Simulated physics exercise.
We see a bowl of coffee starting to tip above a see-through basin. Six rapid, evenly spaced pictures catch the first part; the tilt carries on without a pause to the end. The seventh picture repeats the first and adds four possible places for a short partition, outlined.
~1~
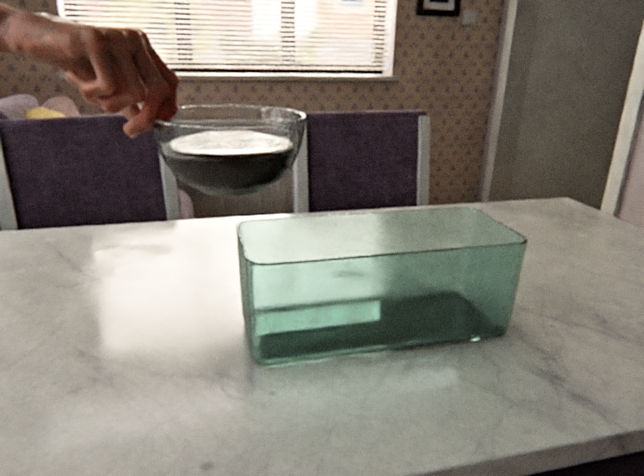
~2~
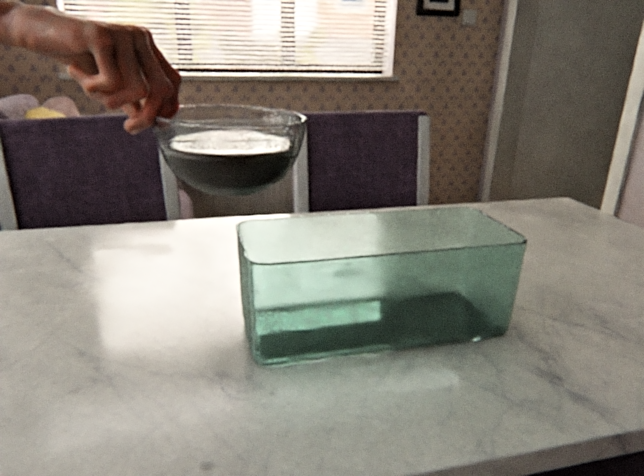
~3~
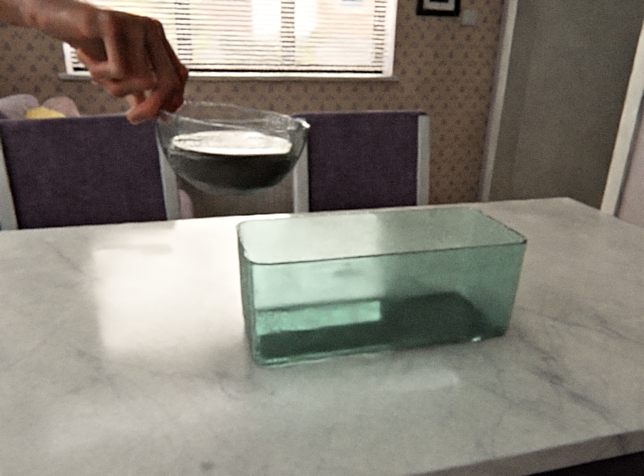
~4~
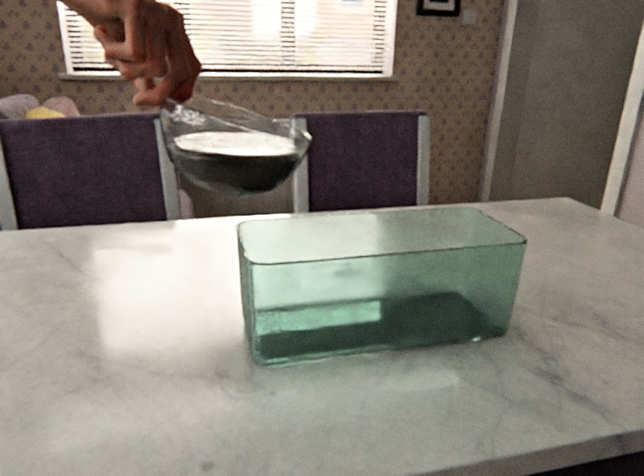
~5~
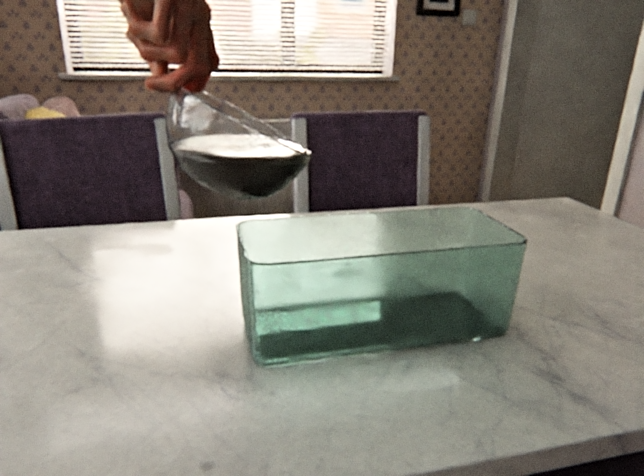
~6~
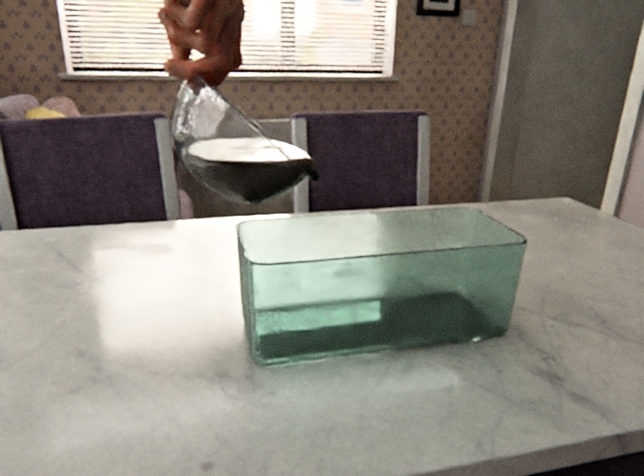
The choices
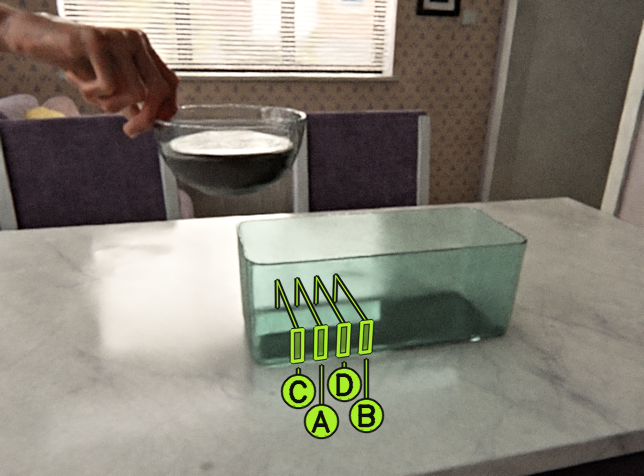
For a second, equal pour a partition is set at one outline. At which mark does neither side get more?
D beats the others.
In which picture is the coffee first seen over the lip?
Picture 6.
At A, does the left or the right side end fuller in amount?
The right one.
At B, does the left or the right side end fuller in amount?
The left side.
In lime, A at (321, 365); B at (366, 359); C at (298, 369); D at (344, 362).
With A, about 24 % ends left of the wall and 76 % right of it.
With B, about 79 % ends left of the wall and 20 % right of it.
With C, about 12 % ends left of the wall and 88 % right of it.
With D, about 45 % ends left of the wall and 55 % right of it.
